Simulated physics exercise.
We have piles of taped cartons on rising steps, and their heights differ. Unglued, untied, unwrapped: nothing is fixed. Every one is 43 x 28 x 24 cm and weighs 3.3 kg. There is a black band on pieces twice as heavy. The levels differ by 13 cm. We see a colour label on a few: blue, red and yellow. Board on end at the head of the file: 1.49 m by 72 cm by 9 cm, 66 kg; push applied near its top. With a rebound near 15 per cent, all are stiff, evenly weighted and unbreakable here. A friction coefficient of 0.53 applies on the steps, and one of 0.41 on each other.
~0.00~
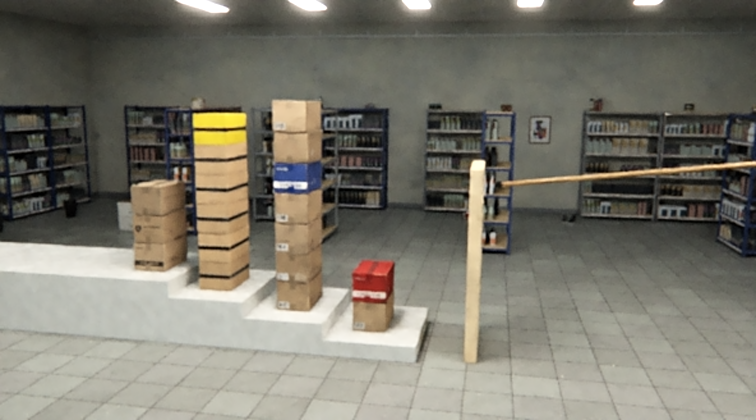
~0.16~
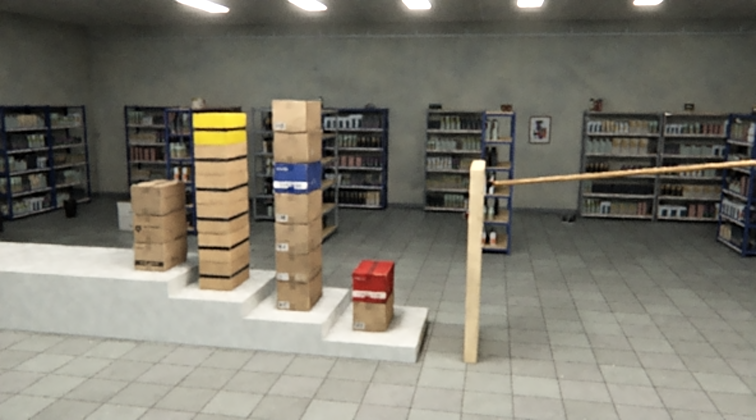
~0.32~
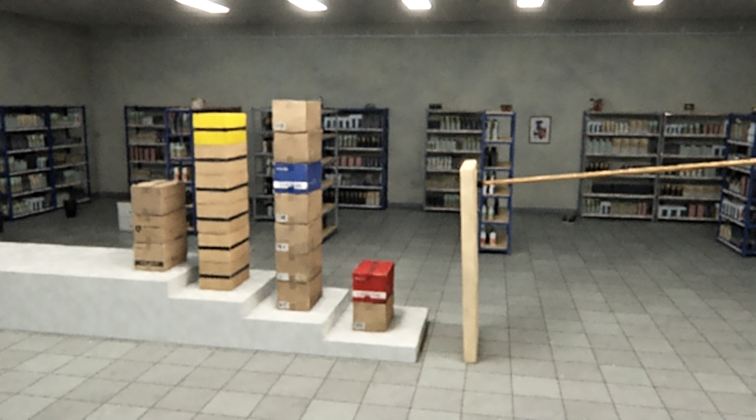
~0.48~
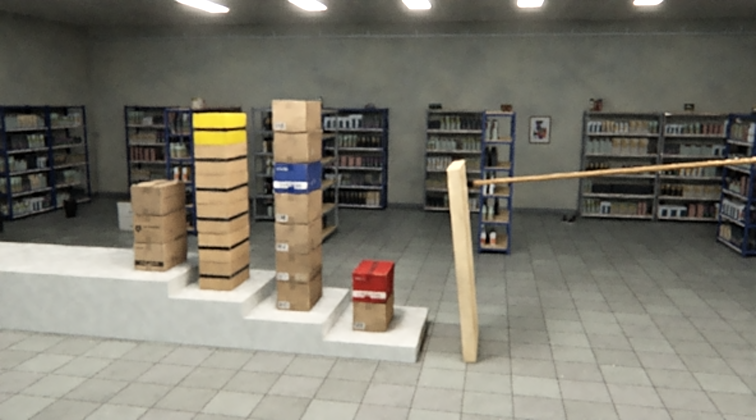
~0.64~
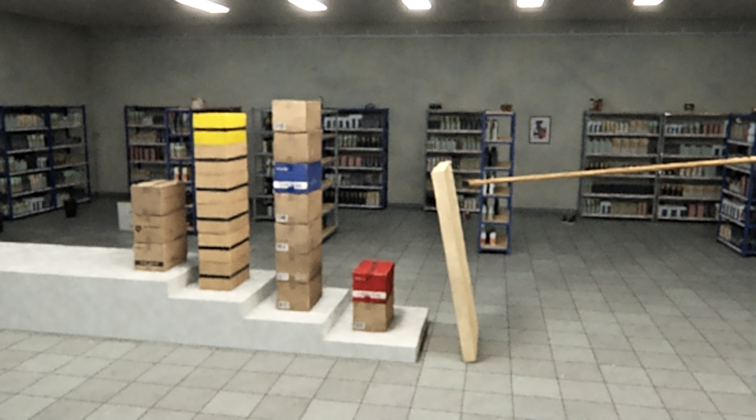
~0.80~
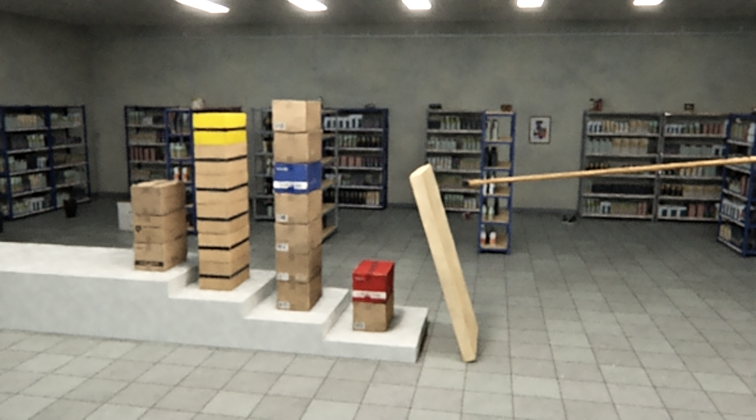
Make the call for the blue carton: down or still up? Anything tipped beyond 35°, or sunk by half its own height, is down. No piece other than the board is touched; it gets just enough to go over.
My call: Still up.
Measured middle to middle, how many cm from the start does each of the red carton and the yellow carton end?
Approx. distance from start in cm - red 10, yellow 0.
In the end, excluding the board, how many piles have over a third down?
All told, the figure is 0.
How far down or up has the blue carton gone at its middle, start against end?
0 centimetres lower, roughly.
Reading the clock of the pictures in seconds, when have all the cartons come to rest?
About 2.0 s.
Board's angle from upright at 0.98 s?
Angle from upright: Approx. 30°.
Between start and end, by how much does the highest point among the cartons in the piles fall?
Roughly 0 centimetres.
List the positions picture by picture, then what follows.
In the first frame (pixels give the middle of a visible side), pole end (499, 185) 9 cm short, board 0° from upright; blue carton (290, 179); yellow carton (210, 130); red carton (369, 288); none of the others has stirred.
Pole end (490, 185) 18 mm short, board 0° from upright; blue carton (290, 179), in the second frame.
Pole end (480, 184) 55 mm in, board 3° from upright; blue carton (290, 179), in the third frame.
Pole end (471, 184) 13 cm in, board 7° from upright; blue carton (290, 179); none of the others has stirred, in the fourth frame.
Pole end (466, 184) 17 cm in, stopped, board 11° from upright; blue carton (290, 179); none of the others has stirred, in the fifth frame.
Pole end (466, 184) 17 cm in, stopped, board 18° from upright; blue carton (290, 179); yellow carton (210, 130); red carton (369, 288); none of the others has stirred, in the sixth frame.
After 0.98 s, board 29° from upright; none of the 18 cartons down; blue carton unmoved.
After 1.18 s, board 48° from upright; none of the 18 cartons down, 1 disturbed; blue carton unmoved; red carton 27 mm from its place.
In the end (2.0 s), board 49° from upright; none of the 18 cartons down, 1 disturbed; blue carton unmoved; red carton 9 cm from its place; yellow carton unmoved. From the last view, middles, blue carton near (299, 176), red carton near (363, 280).
